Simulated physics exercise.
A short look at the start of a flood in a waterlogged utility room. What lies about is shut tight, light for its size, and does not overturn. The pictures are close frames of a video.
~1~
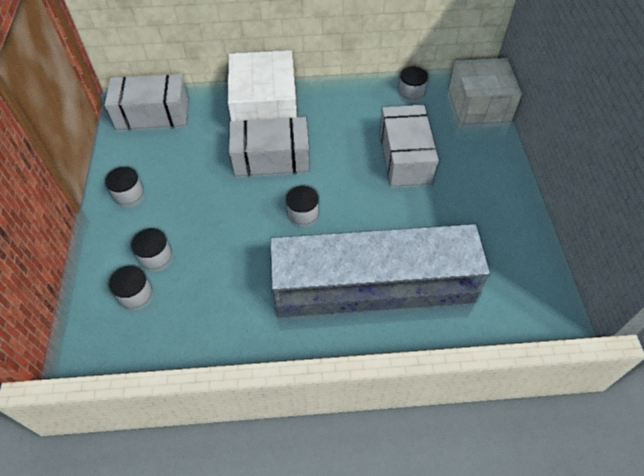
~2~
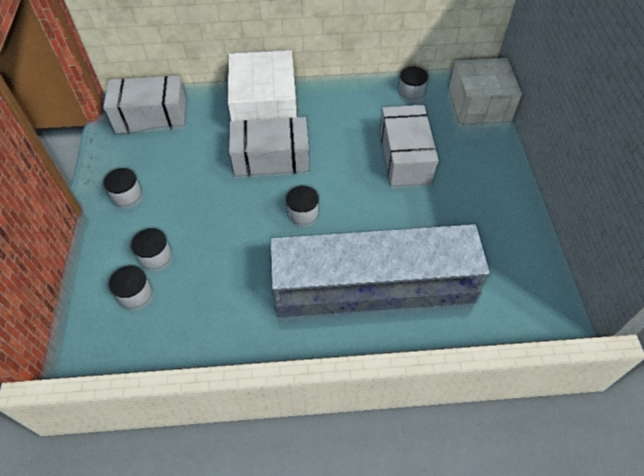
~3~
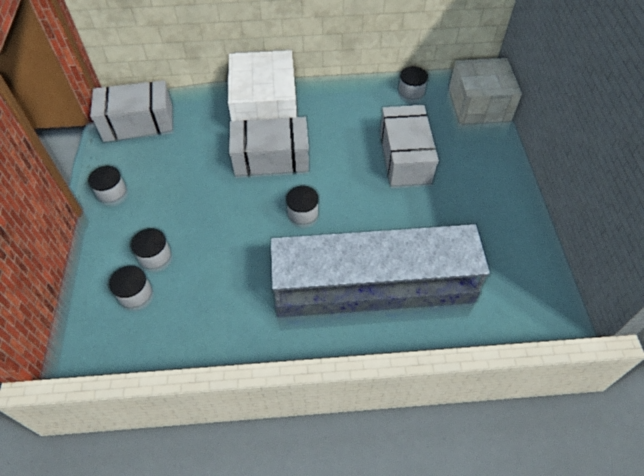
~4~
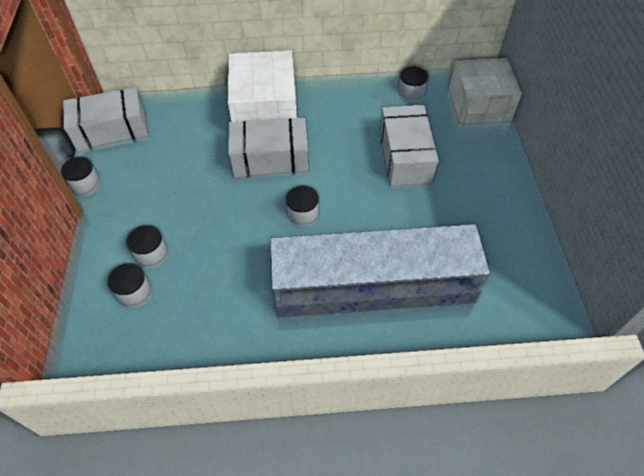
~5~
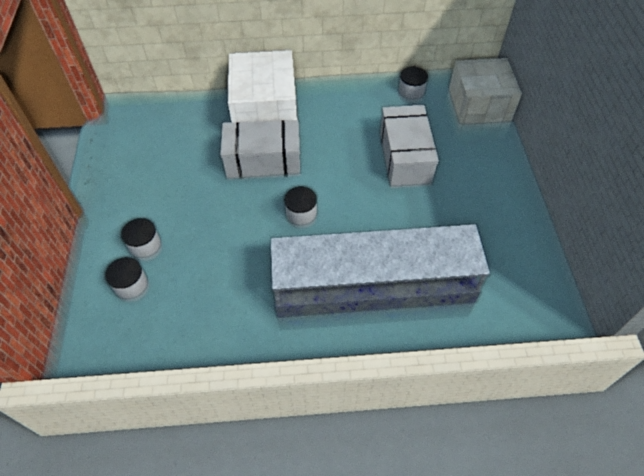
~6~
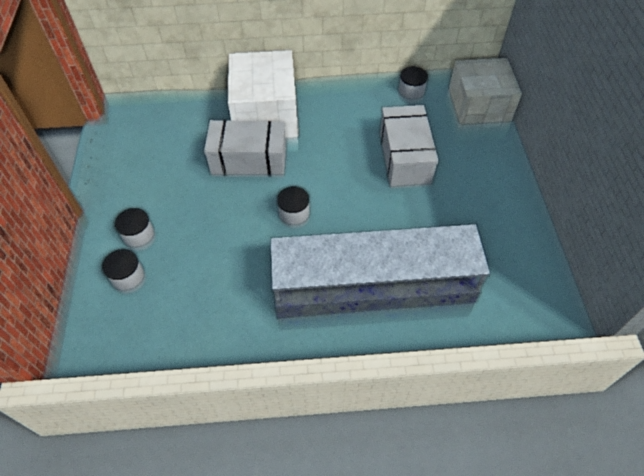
At the start, strapped trunks and black-topped pails sit in shallow blue-green water between walls. A gap opens in the brick wall at left, and the leftmost trunk and a nearby pail drift toward it and out of view. The middle trunk and remaining left-side pails then shift slightly, mostly leftward.
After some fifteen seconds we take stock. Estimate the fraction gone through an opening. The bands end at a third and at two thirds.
Share: Two thirds or above.
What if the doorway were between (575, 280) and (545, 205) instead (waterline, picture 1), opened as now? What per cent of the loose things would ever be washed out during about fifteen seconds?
Near 20 in a hundred.
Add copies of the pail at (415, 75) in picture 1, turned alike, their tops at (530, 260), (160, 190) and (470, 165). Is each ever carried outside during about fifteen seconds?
As listed: Still in, gone, left behind.
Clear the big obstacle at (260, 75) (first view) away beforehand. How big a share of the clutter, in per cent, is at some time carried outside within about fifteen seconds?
About 80 per cent.
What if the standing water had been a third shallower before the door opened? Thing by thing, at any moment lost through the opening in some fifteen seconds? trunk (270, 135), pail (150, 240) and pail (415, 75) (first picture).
In that order: Carried outside, out, left behind.
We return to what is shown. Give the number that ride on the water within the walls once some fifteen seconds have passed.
That makes 1.
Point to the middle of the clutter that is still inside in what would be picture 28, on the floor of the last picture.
Close to (229, 151).
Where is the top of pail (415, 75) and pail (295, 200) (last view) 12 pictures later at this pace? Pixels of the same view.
Close to (376, 92) and (76, 145).
A moment on, 2 of 8 are out; 6 afloat.
Next, 4 of 8 are out; 4 afloat.
Later, 5 of 8 are out; 3 afloat.
In the end, 7 of 8 are out; 1 afloat.
